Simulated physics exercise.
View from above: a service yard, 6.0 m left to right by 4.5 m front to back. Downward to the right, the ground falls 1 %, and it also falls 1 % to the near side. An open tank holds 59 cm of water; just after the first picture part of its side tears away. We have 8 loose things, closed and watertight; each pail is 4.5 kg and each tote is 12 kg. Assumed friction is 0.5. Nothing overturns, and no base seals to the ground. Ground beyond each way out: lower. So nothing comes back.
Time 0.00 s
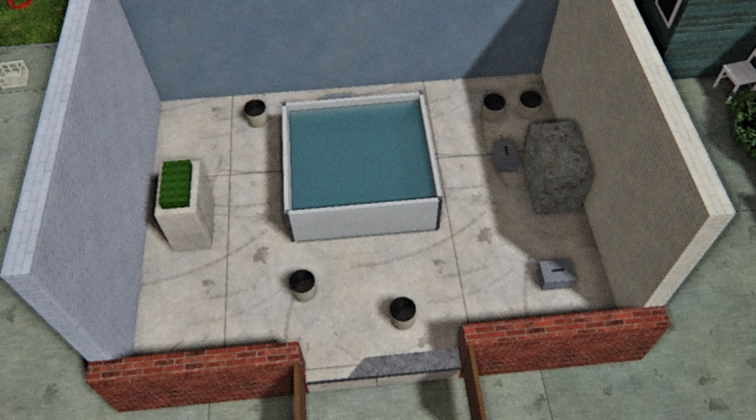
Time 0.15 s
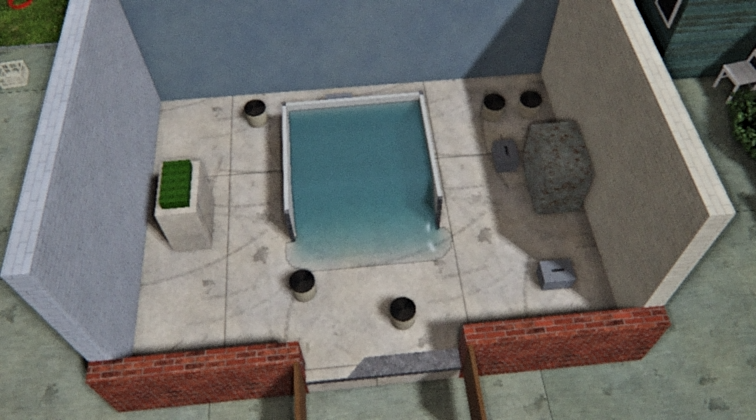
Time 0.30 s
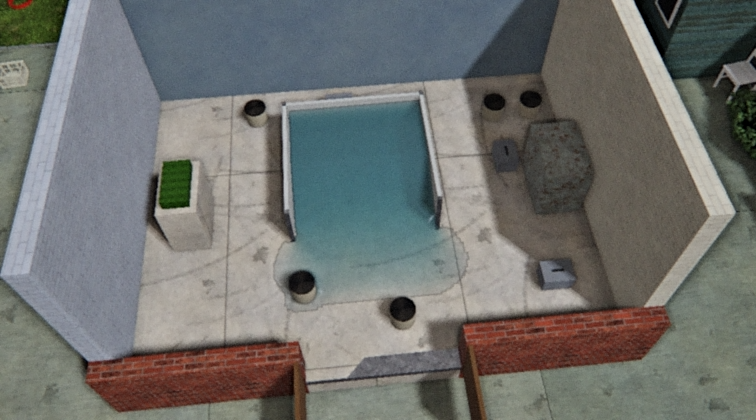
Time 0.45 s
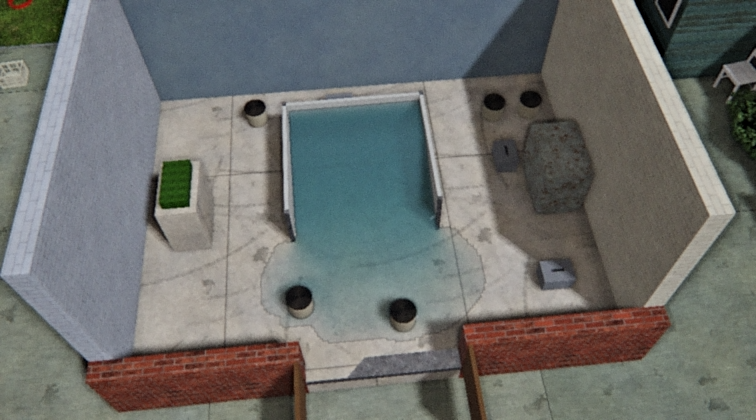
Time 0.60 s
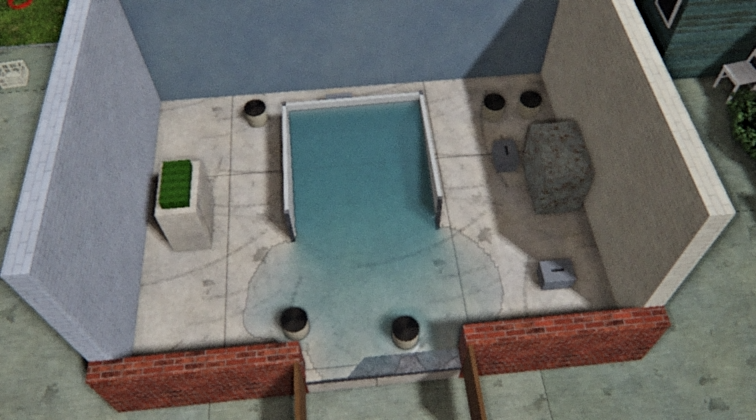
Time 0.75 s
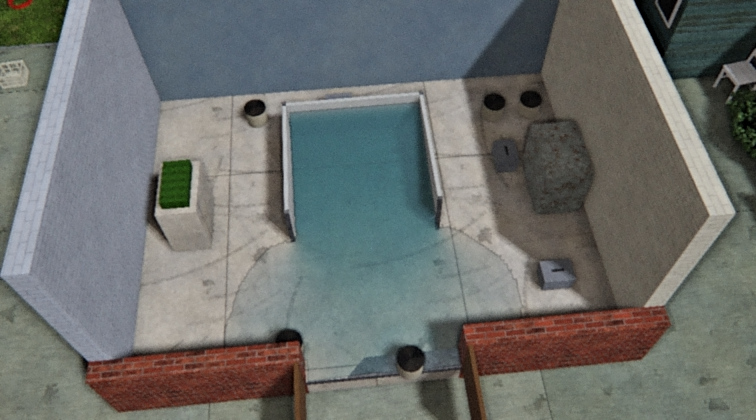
Water spreads from the tank's open near side across the yard and pushes two pails nearer.
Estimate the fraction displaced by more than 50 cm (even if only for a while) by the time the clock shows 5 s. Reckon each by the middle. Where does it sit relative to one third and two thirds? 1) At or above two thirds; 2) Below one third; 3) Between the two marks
The answer is 2.
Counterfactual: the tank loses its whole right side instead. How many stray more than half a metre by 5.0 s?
Count: 7.
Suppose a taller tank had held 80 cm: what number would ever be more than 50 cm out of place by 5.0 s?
So the tally would be 3.
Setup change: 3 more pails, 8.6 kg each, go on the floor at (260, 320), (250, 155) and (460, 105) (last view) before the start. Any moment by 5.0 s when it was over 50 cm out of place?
First exceeds it, second falls shy, third falls shy.
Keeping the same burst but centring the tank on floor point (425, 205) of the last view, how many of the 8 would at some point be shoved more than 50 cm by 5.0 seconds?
Then 4.
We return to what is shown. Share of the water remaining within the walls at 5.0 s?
44 %.
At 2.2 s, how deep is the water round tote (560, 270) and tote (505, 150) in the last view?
Depth approx. 4 cm / 0 cm.
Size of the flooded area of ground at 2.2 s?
12 m2.
After 1.1 s 2 of 8 are over 50 cm from their spots; 1 afloat.
After 2.2 s 2 of 8 are over 50 cm from their spots; 0 afloat.
After 3.5 s 2 of 8 are over 50 cm from their spots; 0 afloat.
After 5.0 s 2 of 8 are over 50 cm from their spots, and 2 have been at some point; 0 afloat.
